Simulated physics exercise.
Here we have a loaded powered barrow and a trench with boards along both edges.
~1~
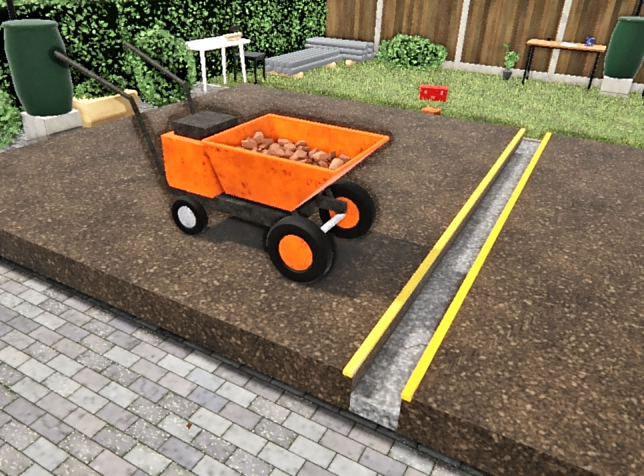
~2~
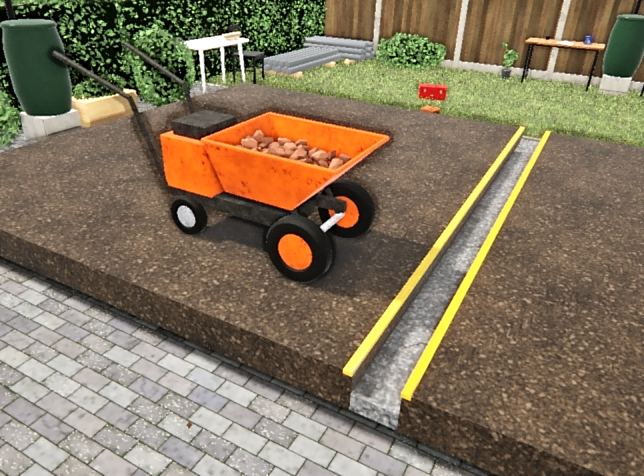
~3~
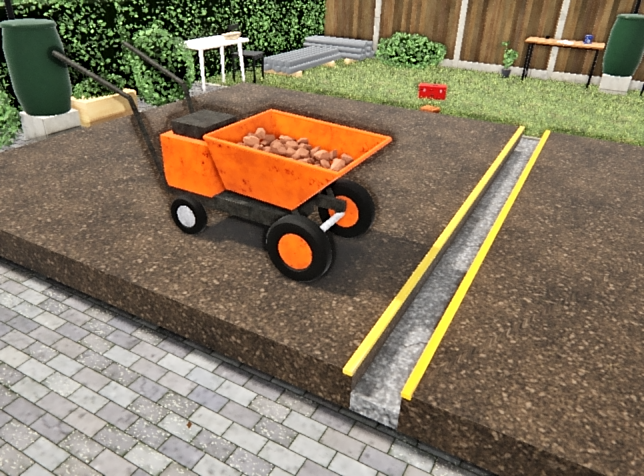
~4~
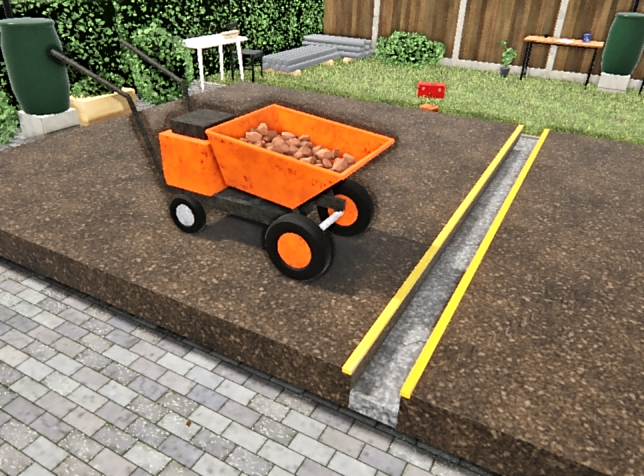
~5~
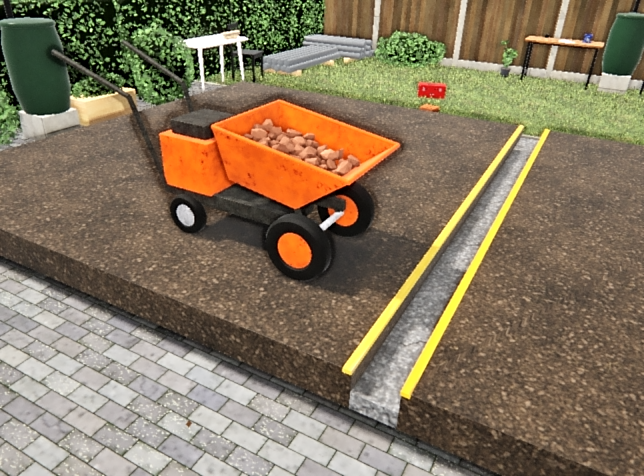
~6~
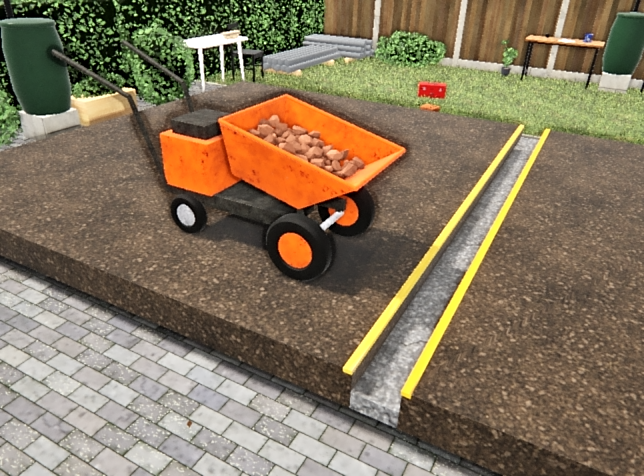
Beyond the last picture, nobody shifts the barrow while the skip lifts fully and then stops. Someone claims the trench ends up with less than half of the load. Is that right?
Not right, it ends up with more than half.
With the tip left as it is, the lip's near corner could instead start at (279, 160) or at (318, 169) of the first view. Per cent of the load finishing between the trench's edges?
Roughly 20 per cent at the first spot and 60 per cent at the second.
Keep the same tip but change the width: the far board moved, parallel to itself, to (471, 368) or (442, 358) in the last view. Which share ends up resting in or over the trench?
Lab note: Case 1 near 90 percent, case 2 near 90 percent.
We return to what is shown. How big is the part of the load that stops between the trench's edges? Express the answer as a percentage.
It comes to about 75 per cent of the load.
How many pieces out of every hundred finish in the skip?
Result: Close to 10 per cent.
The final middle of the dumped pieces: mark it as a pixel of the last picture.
Once nothing moves, the middle sits near (434, 289).
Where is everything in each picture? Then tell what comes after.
Lip of the skip at (336, 173), level; top of the load at (277, 152), lumps of rubble; first edge of the trench at (374, 336); far edge at (428, 355), the trench under half as wide as the skip, and about half as deep as wide, in the first frame.
Lip of the skip at (336, 173), level; top of the load at (272, 160), in the second frame.
Lip of the skip at (339, 175), tipped barely; top of the load at (267, 153), in the third frame.
Lip of the skip at (342, 177), tipped barely; top of the load at (269, 149), in the fourth frame.
Lip of the skip at (349, 182), tipped a little; top of the load at (262, 146), in the fifth frame.
Lip of the skip at (355, 189), tipped a little; top of the load at (279, 144); first edge of the trench at (374, 333); far edge at (428, 352), in the sixth frame.
Soon after the last picture, skip tipped well over; all in the skip.
A little later, skip tipped steeply; nearly all in the skip; a small part in or heaped over the trench; a stray few beyond it; a stray few falling.
Later still, skip tipped right over; a small part in the skip; a stray few short of the trench; about two thirds in or heaped over the trench; a small part beyond it.
At rest, skip tipped right over; a small part in the skip; a small part short of the trench; most in or heaped over the trench; a small part beyond it.
